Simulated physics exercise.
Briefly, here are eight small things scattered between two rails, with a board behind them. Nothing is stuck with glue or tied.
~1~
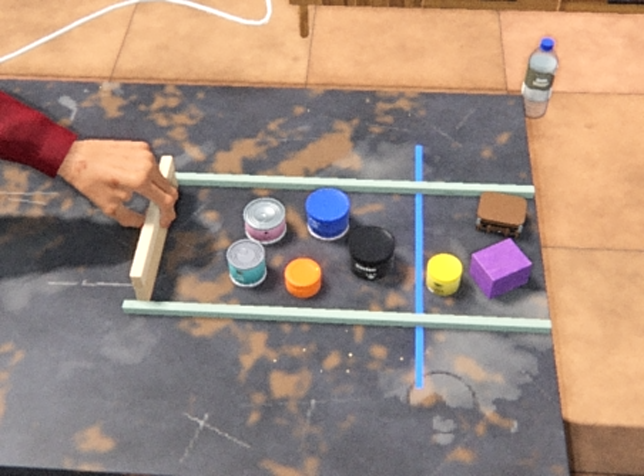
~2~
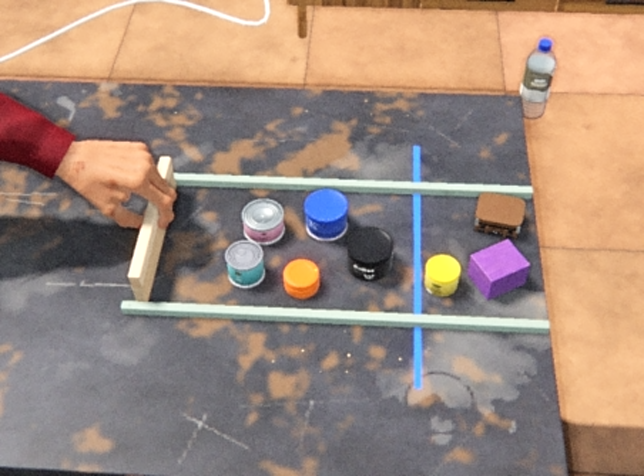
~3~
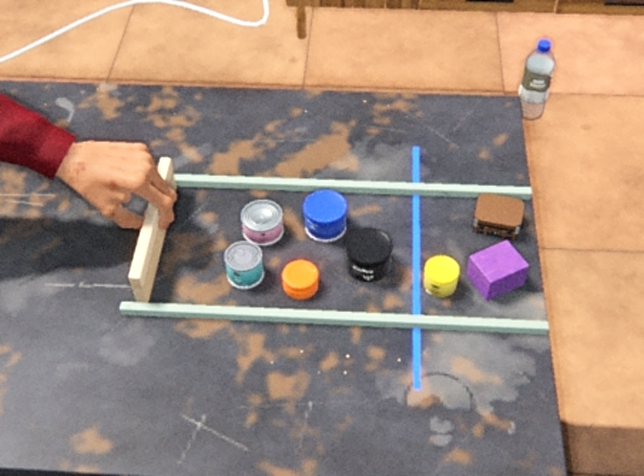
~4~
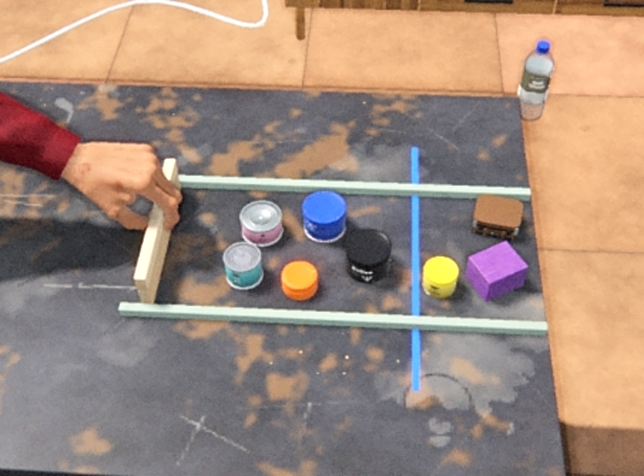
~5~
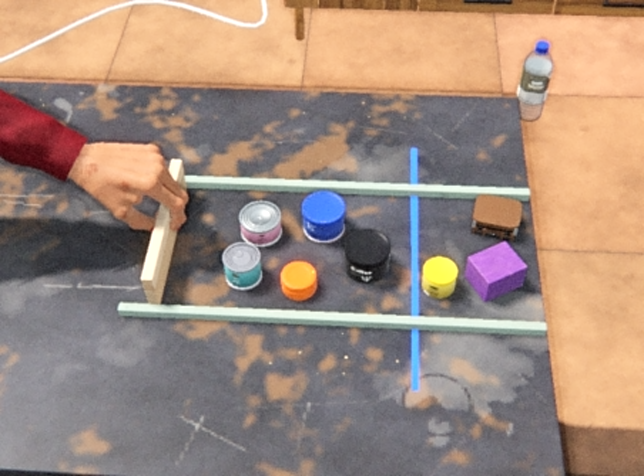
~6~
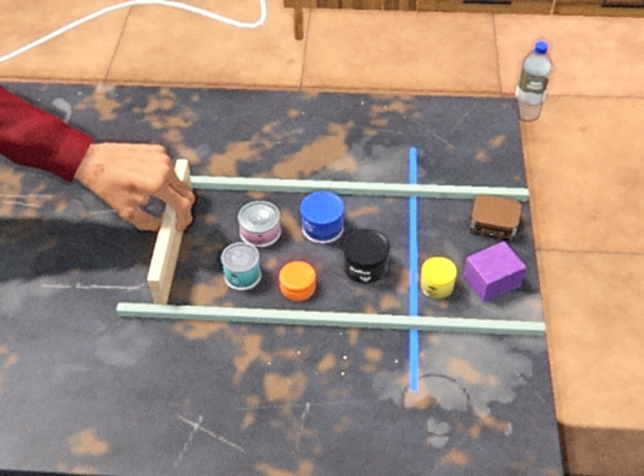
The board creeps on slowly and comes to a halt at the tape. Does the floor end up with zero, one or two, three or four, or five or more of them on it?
The loss over the edge is nothing at all.
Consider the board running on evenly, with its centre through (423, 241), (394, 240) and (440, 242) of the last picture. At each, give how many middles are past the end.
0; 0; 0.
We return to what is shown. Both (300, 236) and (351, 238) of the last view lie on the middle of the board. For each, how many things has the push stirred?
Counts: 4 and 5.
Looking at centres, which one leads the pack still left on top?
The brown case finishes closest.
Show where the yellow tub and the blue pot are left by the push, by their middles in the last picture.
In the last picture the first middle sits at (463, 287) and the other at (464, 204).
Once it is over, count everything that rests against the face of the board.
That comes to 3.
Soon after, none off yet; brown case at rest near (495, 218); purple block at rest near (494, 272); yellow tub at rest near (438, 278).
In the end, the number that fall off is zero.
